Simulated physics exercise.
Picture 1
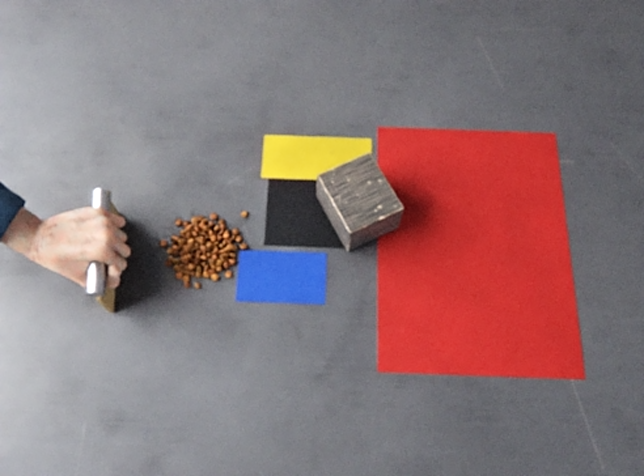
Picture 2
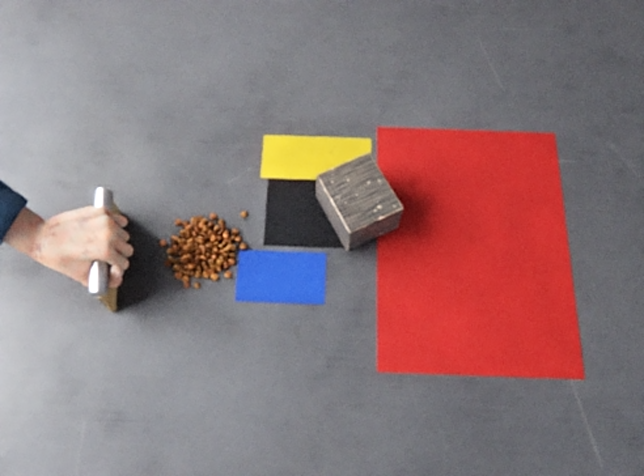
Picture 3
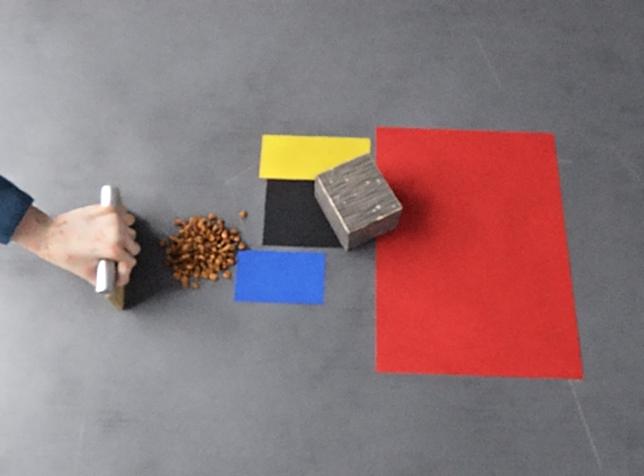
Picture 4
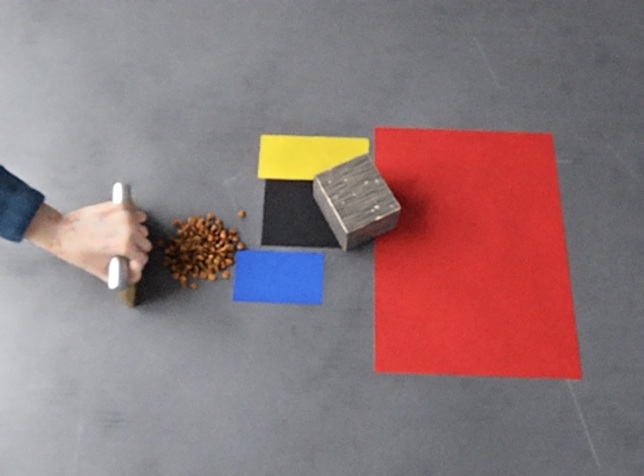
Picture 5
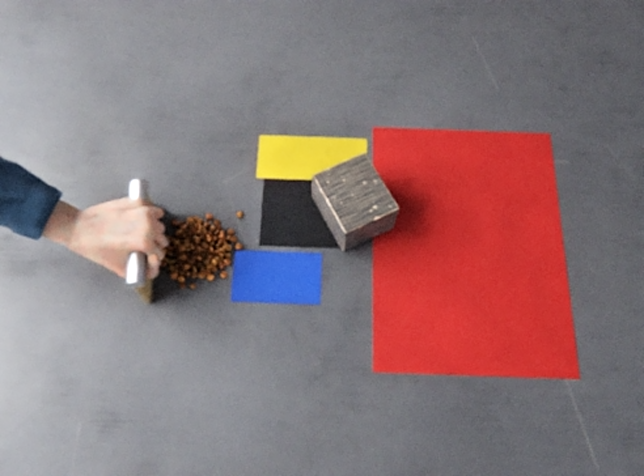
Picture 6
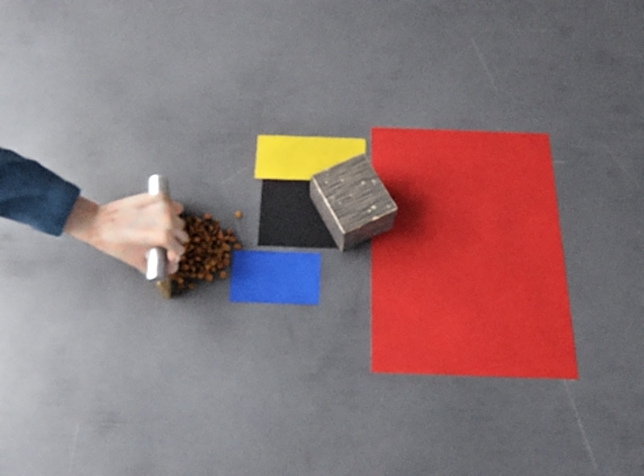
At the start, a hand holds a scraper upright to the left of a small pile of brown kibble, with blue, black, yellow and red mats and a grey block to the right. The hand slides the scraper rightward across the grey surface, then presses into the pile's left edge, shifting some pieces.
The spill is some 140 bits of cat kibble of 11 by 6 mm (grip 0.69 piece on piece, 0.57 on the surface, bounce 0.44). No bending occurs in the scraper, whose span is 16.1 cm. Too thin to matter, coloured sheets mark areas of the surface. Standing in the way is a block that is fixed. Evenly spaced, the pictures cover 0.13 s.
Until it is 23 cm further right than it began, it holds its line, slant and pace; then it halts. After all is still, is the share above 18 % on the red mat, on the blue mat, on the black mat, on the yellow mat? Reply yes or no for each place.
Red mat: No; blue mat: No; black mat: Yes; yellow mat: No.
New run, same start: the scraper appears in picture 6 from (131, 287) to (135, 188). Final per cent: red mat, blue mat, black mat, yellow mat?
Red mat 0, blue mat 25, black mat 65, yellow mat 5.
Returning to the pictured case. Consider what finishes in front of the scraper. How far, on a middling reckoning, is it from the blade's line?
About 7 cm from the line.
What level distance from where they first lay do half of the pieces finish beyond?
18 cm.
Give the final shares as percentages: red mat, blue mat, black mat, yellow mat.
At rest, the red mat holds 10, the blue mat 10, the black mat 50 and the yellow mat 5.
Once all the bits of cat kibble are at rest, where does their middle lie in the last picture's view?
About (315, 237).
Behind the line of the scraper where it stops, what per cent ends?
0 %.
Then, 0.13 s after the last picture, scraper 23 cm from its start, spill 16 cm wide; blue mat 30 %, black mat 55 %, off the mats 10 %.
Then, 0.27 s after the last picture, scraper 24 cm from its start, spill 22 cm wide; blue mat 10 %, black mat 55 %, yellow mat 5 %, off the mats 25 %.
Then, 0.38 s after the last picture, scraper 24 cm from its start, spill 24 cm wide; blue mat 10 %, black mat 50 %, yellow mat 5 %, red mat 10 %, off the mats 25 %.
In the end, blue mat 10 %, black mat 50 %, yellow mat 5 %, red mat 10 %, off the mats 25 %.
